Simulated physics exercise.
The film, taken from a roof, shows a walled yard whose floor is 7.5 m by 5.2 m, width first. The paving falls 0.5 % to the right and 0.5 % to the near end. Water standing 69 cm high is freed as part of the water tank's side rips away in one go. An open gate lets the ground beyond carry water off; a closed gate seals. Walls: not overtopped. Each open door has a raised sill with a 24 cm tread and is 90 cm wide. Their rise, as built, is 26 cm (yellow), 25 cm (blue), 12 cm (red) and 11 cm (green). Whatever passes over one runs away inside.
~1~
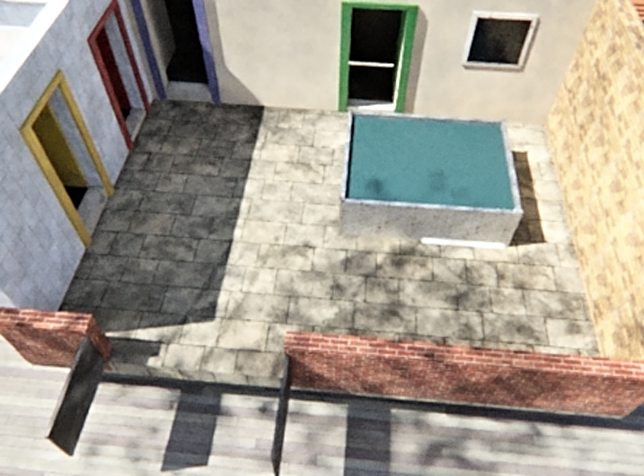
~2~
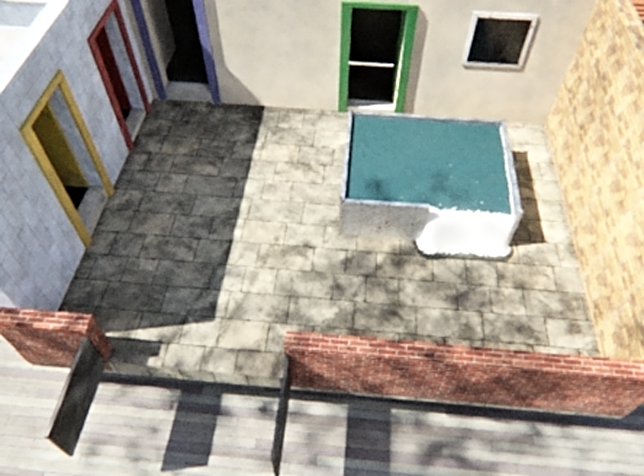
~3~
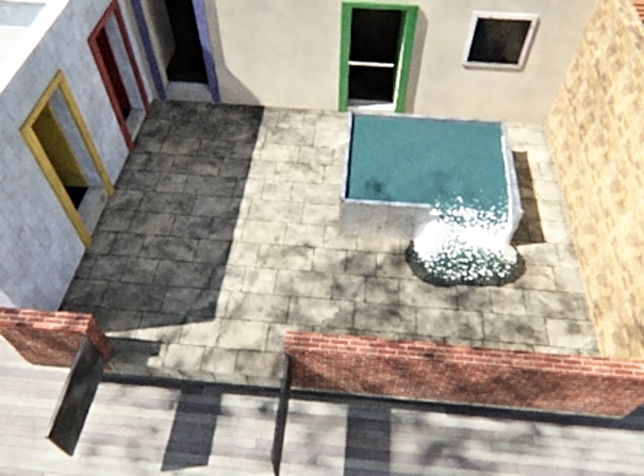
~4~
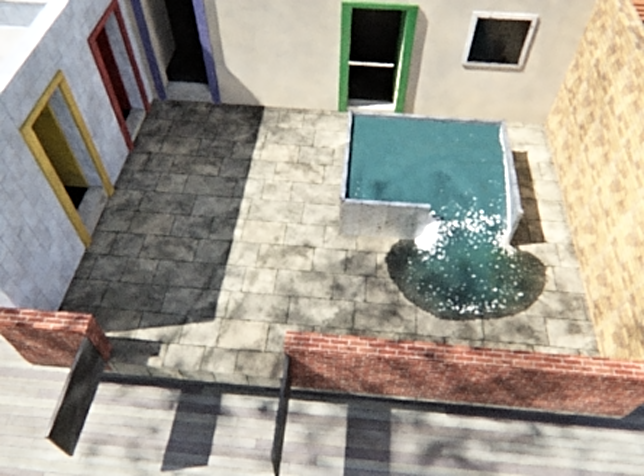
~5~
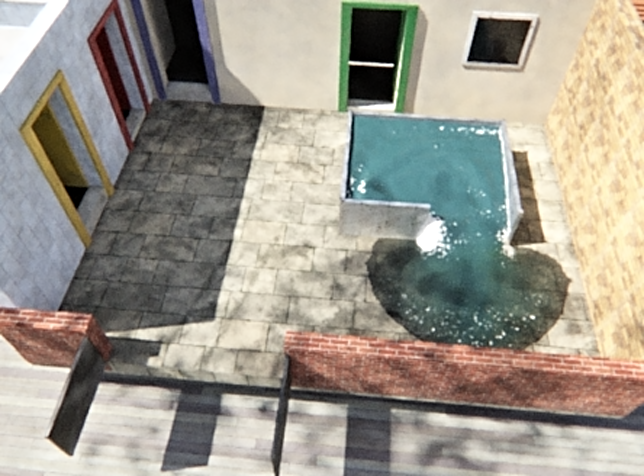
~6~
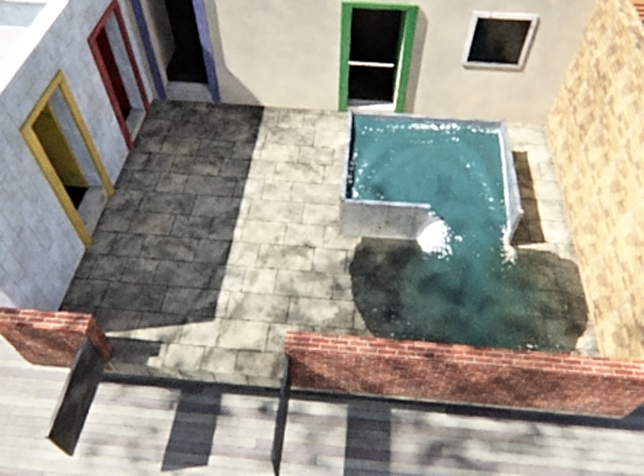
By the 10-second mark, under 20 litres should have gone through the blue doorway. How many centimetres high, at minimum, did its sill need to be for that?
It needed to be about 10 cm high.
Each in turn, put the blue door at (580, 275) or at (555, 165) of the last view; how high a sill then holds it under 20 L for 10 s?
18 and 13.5 cm.
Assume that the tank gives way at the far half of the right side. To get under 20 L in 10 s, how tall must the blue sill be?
Roughly 9.5 cm.
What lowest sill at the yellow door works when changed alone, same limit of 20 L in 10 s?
For yellow, a step near 9.0 cm.
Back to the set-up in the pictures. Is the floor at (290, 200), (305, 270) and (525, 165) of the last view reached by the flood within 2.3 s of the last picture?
Listed order - unwetted, soaked through, unwetted.
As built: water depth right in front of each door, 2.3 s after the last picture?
Yellow door 0 cm, blue door 0 cm, red door 0 cm, green door 0 cm.
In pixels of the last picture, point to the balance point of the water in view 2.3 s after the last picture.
I'd put it close to (439, 254).
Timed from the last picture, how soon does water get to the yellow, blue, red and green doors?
Yellow = 3.0 s, blue = 5.0 s, red = 4.0 s, green = 4.5 s.
Then, 0.7 s after the last picture water covers 20 % of the floor, deepest (63 cm) near (601, 389); it has not reached the blue door.
Then, 2.3 s after the last picture water covers 45 % of the floor, deepest (34 cm) near (587, 387); it has not reached the blue door.
Then, 9.3 s after the last picture water covers 95 % of the floor, deepest (16 cm) near (119, 177); 11 cm at the blue door, 0 litres in over its 25 cm sill.
At the blue door as built, the water peaked near 14 cm, 8.1 s after the last picture.
Run again over the same 10 s with other heights there, 30 litres in over 9 cm, 6 litres over 12 cm. The limit of 20 litres is kept from about 10 cm up.
